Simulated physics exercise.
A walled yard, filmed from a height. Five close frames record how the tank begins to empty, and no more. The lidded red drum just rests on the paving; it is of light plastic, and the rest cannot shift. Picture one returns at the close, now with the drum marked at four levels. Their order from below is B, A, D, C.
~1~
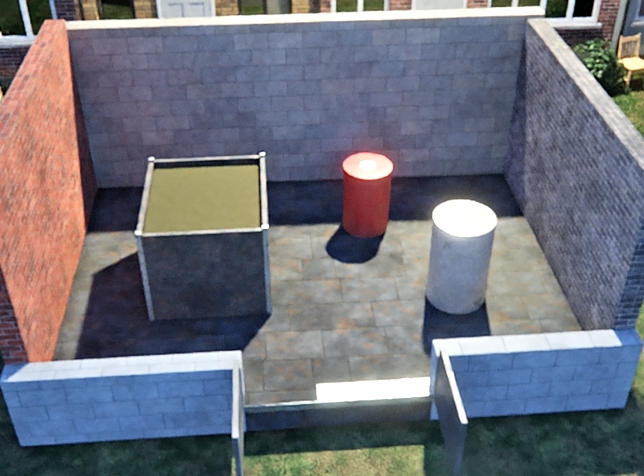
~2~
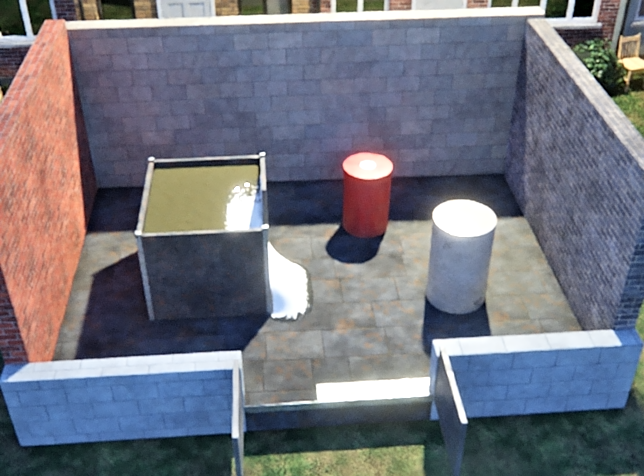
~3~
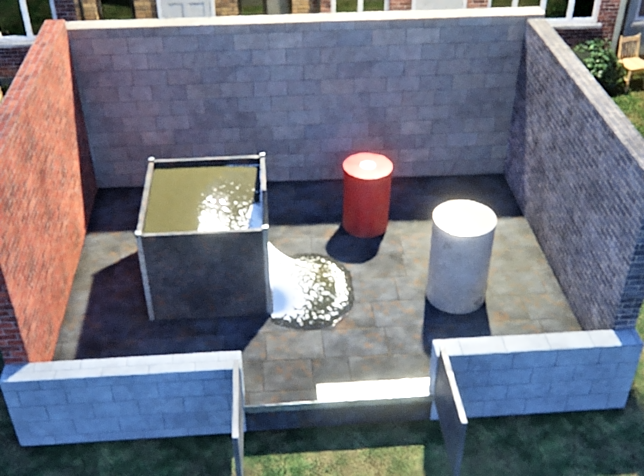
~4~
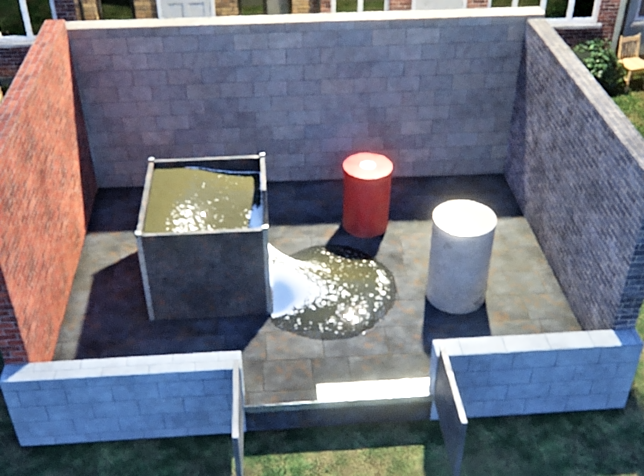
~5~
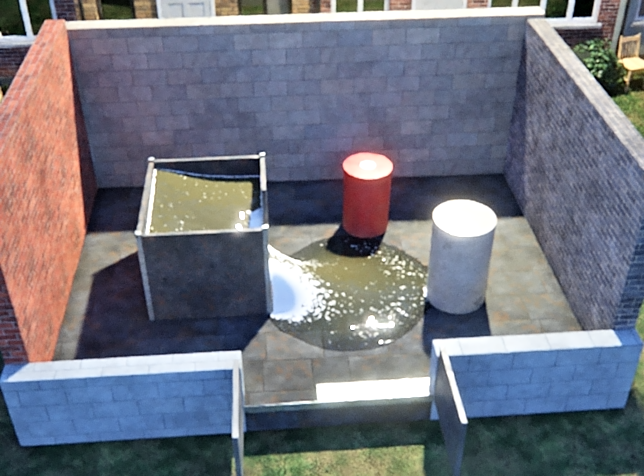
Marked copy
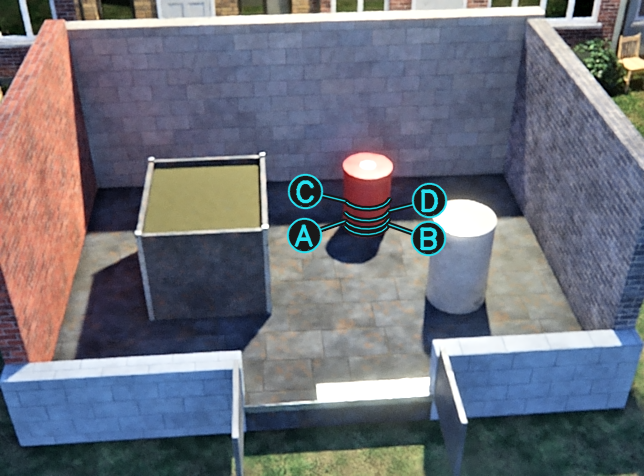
A walled yard with one brick-red side wall and grey stone walls is seen from a height, with an open gate at the front. A large square tank of murky water stands at left, a red drum near the centre back and a pale cylinder at right. Water pours from the tank's right side and spreads rightward across the paving in a widening, glinting pool, while the camera stays still.
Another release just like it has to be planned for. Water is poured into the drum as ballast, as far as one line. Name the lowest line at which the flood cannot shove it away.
It is A.
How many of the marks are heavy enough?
Three of the four.
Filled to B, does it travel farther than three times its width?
No, it does not.
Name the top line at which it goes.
The answer is B.
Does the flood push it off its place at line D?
No.
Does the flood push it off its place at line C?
No, not at all.
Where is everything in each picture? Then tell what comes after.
Lid of the red drum at (367, 166); tank full, its middle at (205, 199); open gate at (338, 349).
Water covers 2 % of the ground and is seen nearest the drum at (290, 264).
Water covers 5 % of the ground and is seen nearest the drum at (337, 265).
Water covers 9 % of the ground and is seen nearest the drum at (350, 251).
Lid of the red drum at (367, 166); water covers 14 % of the ground and is seen nearest the drum at (353, 240).
On the marked copy, A at (368, 228); B at (368, 234); C at (369, 208); D at (369, 220); from the bottom up B, A, D, C.
If A is chosen, it does not move.
If B is chosen, it is pushed about its own width away.
If C is chosen, it does not move.
If D is chosen, it does not move.
